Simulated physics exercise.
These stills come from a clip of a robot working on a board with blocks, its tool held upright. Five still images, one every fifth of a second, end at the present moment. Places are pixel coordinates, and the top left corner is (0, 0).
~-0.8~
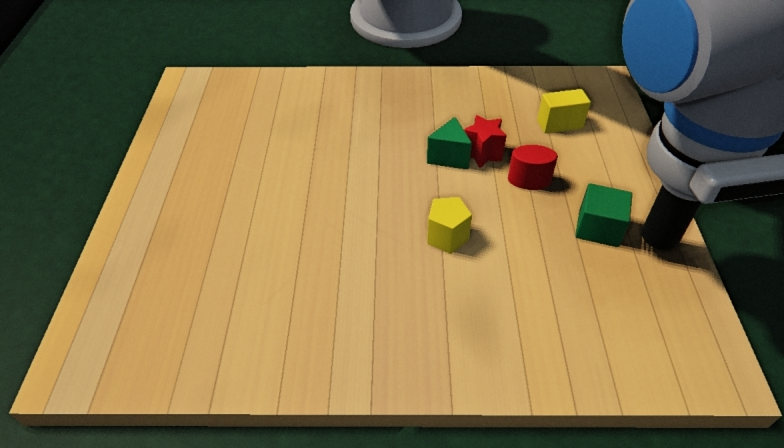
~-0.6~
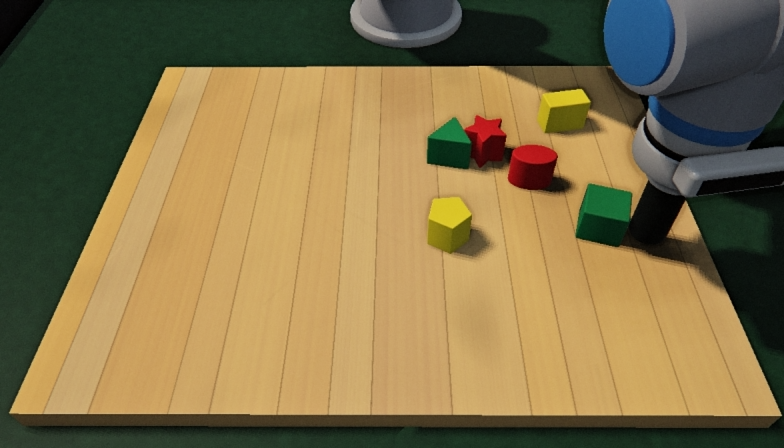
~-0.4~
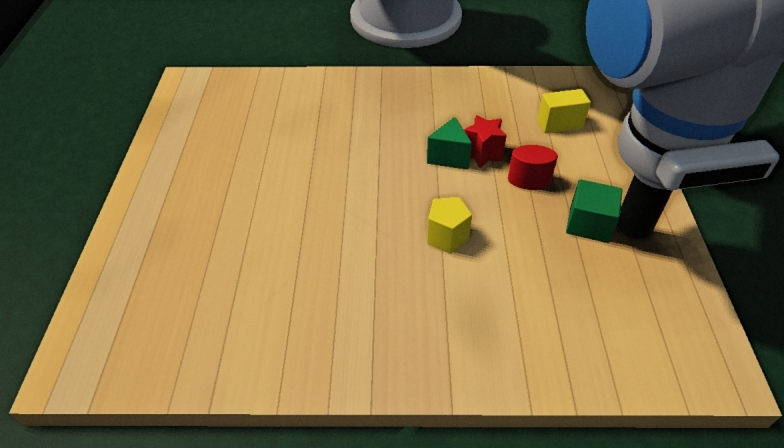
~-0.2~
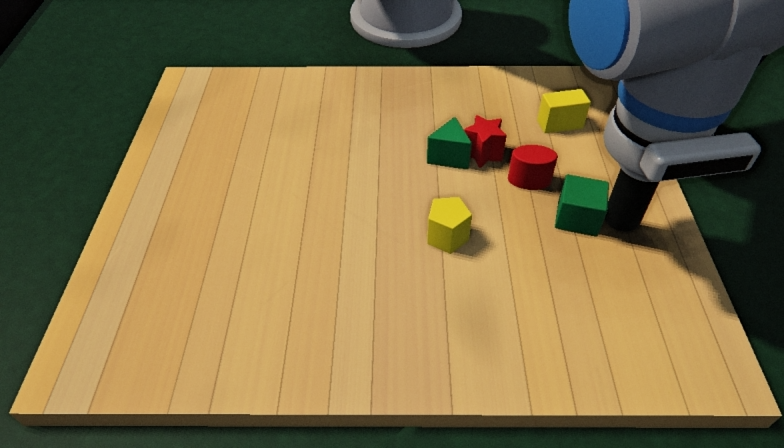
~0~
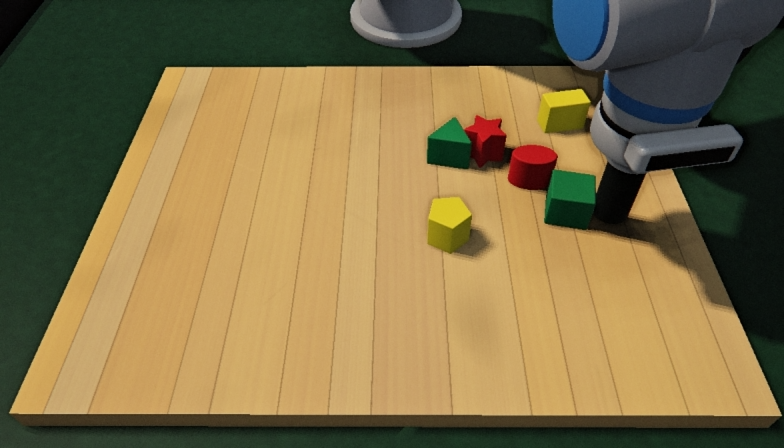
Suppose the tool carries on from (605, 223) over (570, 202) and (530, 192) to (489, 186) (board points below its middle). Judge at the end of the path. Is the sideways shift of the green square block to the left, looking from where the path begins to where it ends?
Yes, it checks out.
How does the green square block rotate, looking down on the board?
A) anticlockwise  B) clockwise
The correct letter is A.
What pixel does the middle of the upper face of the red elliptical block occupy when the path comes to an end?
Pixel (522, 142).
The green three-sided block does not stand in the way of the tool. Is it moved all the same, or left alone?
It barely shifts, if at all.
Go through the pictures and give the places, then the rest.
The first picture shows tool tip at (659, 238); block tops, green three-sided block at (451, 131); red star block at (487, 127); red elliptical block at (535, 153); green square block at (609, 201).
The second picture shows tool at (646, 233); blocks unchanged.
The third picture shows tool at (634, 227); green square block at (599, 197).
The fourth picture shows tool at (621, 220); green square block at (587, 191).
The fifth picture shows tool at (609, 213); green three-sided block at (451, 131); red star block at (487, 127); red elliptical block at (535, 153); green square block at (574, 185).
One third of the way, tool at (573, 191); green square block at (539, 177), turned 15° anticlockwise.
Two thirds of the way, tool at (531, 181); red elliptical block at (523, 144); green square block at (506, 180), turned 50° anticlockwise.
At the end, tool at (491, 176); green three-sided block in place; red star block in place; red elliptical block at (522, 142); green square block at (485, 186), turned 80° anticlockwise.
